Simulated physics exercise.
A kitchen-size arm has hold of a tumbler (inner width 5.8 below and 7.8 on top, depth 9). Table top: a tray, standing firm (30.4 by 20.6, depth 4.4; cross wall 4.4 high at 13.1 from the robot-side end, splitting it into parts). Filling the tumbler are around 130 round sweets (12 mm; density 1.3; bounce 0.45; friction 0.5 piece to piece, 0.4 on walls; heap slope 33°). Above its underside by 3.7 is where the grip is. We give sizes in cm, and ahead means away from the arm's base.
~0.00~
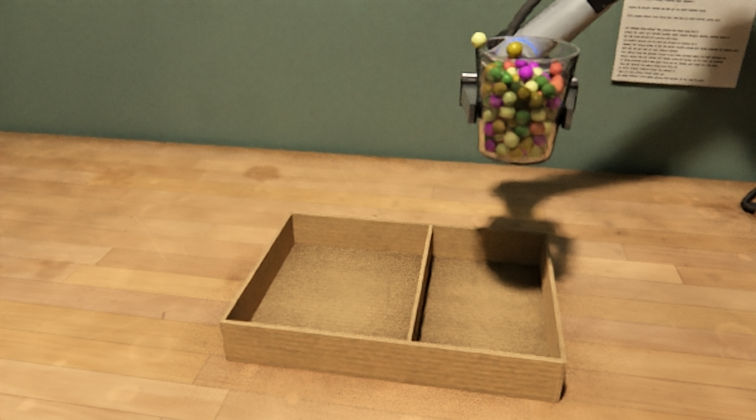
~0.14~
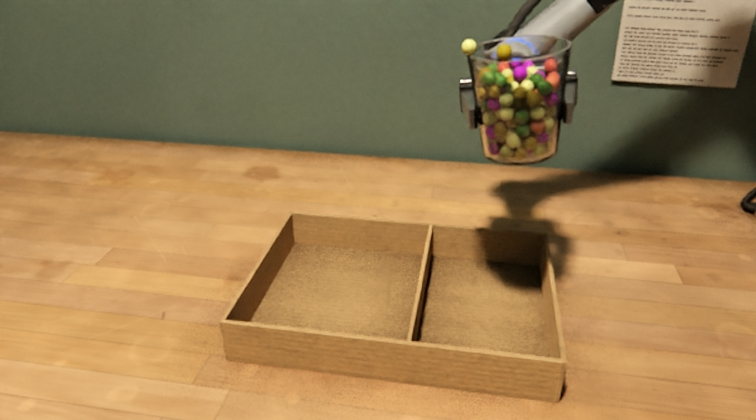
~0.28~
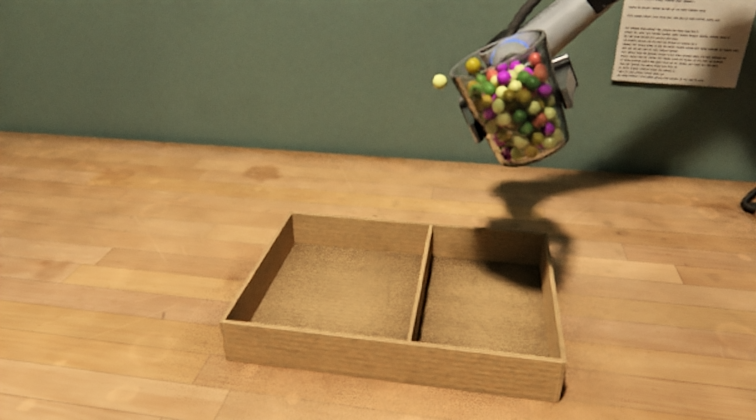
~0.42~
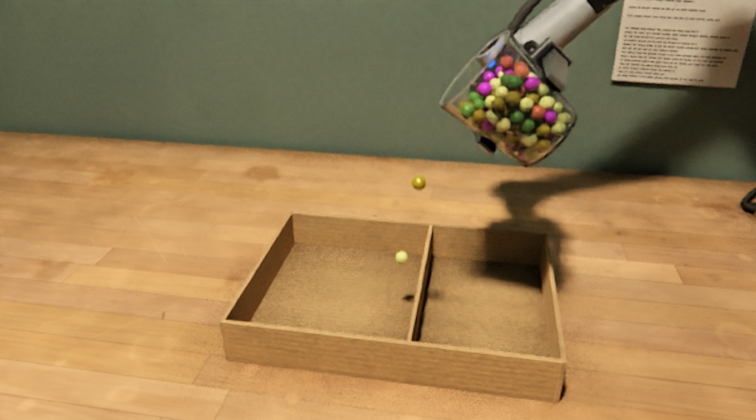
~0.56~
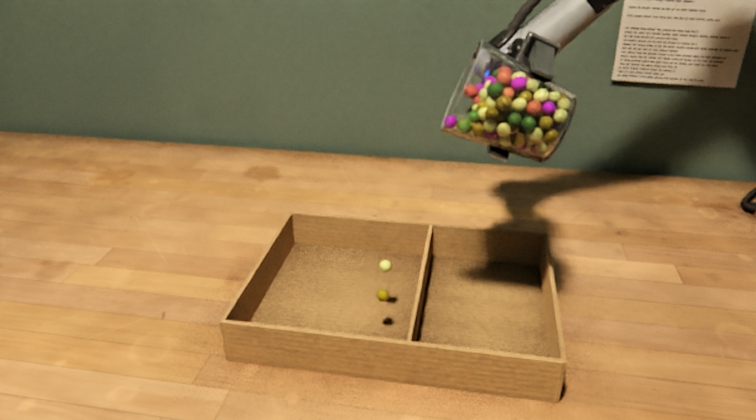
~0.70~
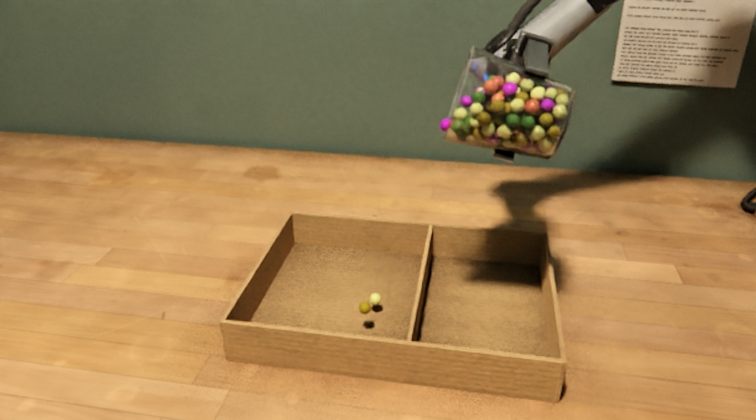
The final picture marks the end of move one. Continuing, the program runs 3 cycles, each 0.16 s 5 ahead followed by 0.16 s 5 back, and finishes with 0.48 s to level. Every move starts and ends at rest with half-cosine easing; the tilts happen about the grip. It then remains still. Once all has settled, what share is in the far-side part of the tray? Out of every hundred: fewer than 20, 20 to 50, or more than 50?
More than 50 out of every hundred.
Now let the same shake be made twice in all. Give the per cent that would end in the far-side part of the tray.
In that case it would be roughly 55 per cent.
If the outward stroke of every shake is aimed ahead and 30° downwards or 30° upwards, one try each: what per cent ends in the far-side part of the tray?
You'd get about 35 per cent with the first setting and about 75 per cent with the second.
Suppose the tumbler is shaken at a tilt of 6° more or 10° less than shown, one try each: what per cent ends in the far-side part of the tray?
First try near 75 %, second near 35 %.
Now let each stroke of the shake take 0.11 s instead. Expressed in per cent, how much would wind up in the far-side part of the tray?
I'd expect some 80 per cent.
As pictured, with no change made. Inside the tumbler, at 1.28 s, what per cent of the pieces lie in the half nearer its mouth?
Something near 75 per cent is there.
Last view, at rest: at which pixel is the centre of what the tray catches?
Roughly at pixel (346, 300).
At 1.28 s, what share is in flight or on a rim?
About 8 %.
After 1.28 s, tilted 76° forward, highest piece 23 above the table; 68 in the tumbler, 50 in the far-side part, 4 in the robot-side part, 11 in flight or on a rim.
After 1.85 s, tilted 50° forward, highest piece 24 above the table; 82 in the far-side part, 38 in the tumbler, 13 in the robot-side part.
After 2.34 s, level, highest piece 24 above the table; 82 in the far-side part, 38 in the tumbler, 13 in the robot-side part.
After 3.39 s, level, highest piece 24 above the table; 82 in the far-side part, 38 in the tumbler, 13 in the robot-side part.
At rest, 82 in the far-side part, 38 in the tumbler, 13 in the robot-side part. That is 62 % in the far-side part of the tray.
